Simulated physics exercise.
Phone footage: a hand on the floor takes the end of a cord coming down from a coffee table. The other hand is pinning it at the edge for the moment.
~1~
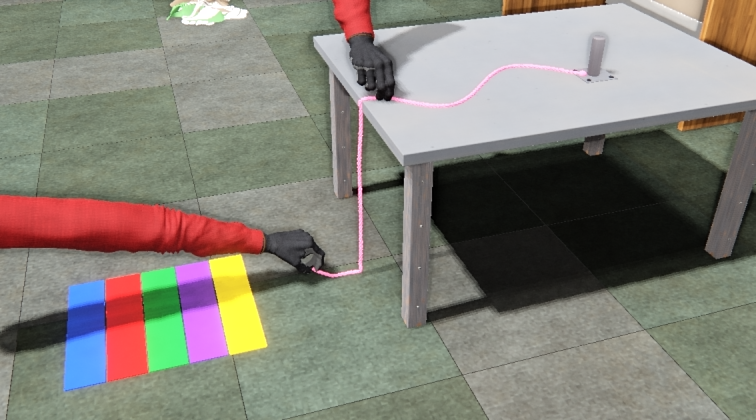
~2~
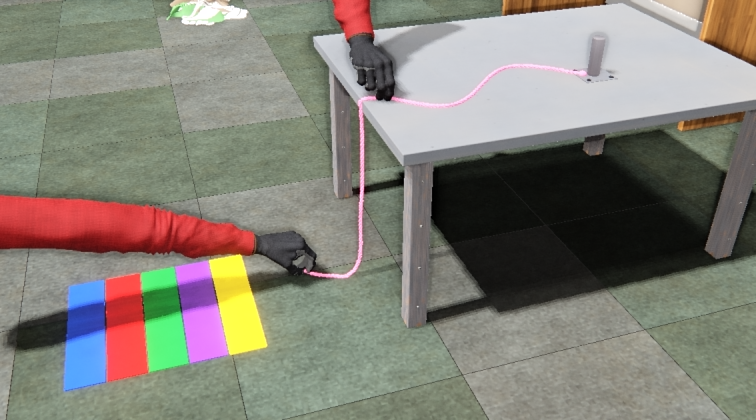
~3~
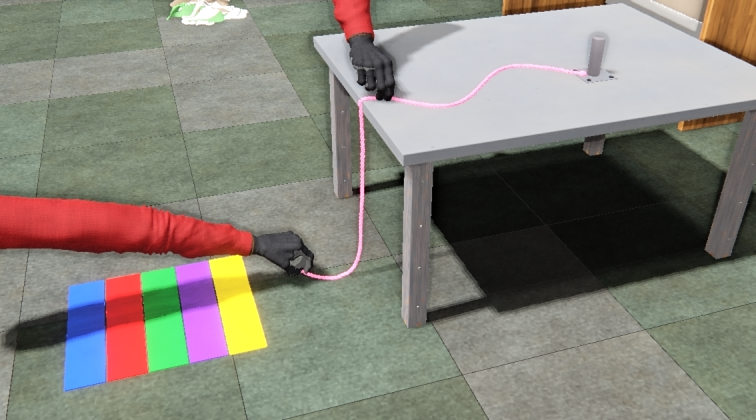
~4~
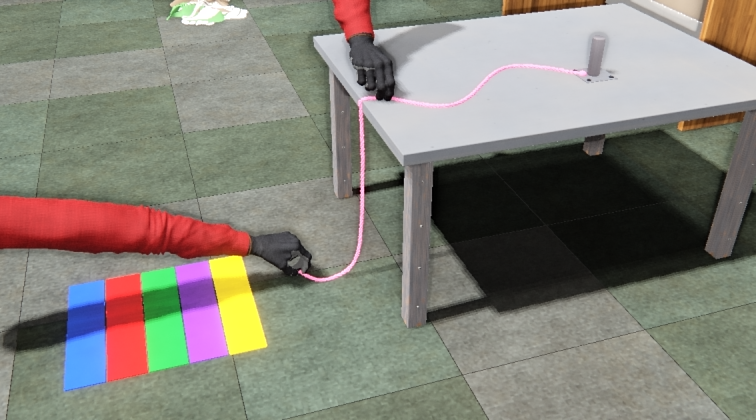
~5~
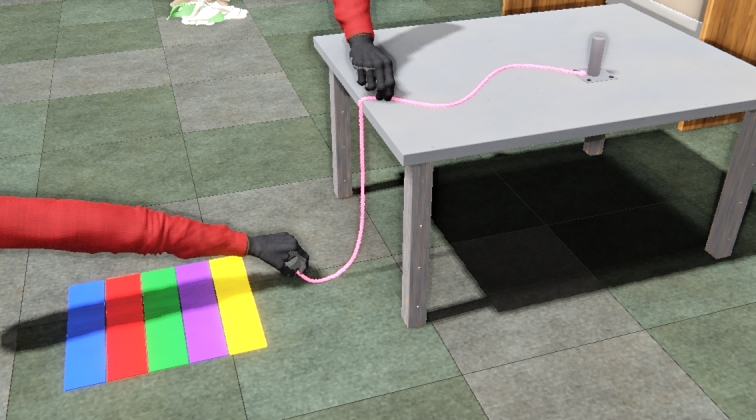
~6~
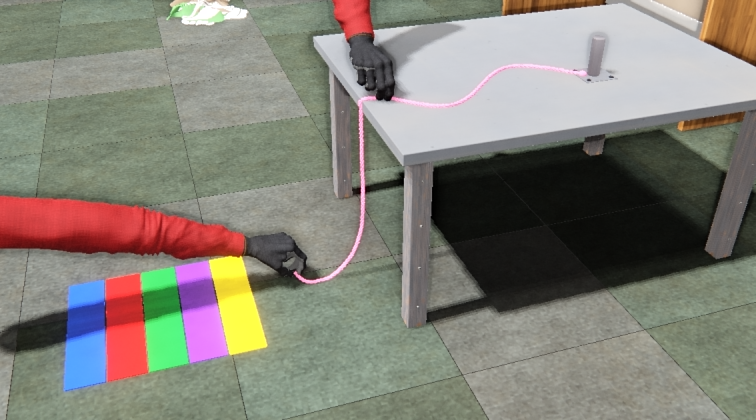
A gloved hand near the floor draws a pink cord's end slightly left.
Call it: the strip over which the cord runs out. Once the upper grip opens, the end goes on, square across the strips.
Red.
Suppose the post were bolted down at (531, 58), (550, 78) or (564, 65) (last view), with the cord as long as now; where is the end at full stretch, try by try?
Near (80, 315); near (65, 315); near (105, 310).
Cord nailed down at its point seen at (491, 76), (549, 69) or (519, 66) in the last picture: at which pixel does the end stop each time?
It ends up near (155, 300) the first time, (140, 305) the second and (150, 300) the third.
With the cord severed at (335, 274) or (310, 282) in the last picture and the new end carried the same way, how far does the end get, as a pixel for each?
One per try, the spots are (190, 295) and (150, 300).
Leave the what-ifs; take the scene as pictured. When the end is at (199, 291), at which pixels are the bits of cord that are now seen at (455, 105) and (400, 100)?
One is near (400, 94), the other near (360, 120).
Soon after, end near (199, 291); over purple.
After that, end near (152, 300); over green.
At the stop, end near (123, 306); over red. It gets as far as the red strip.
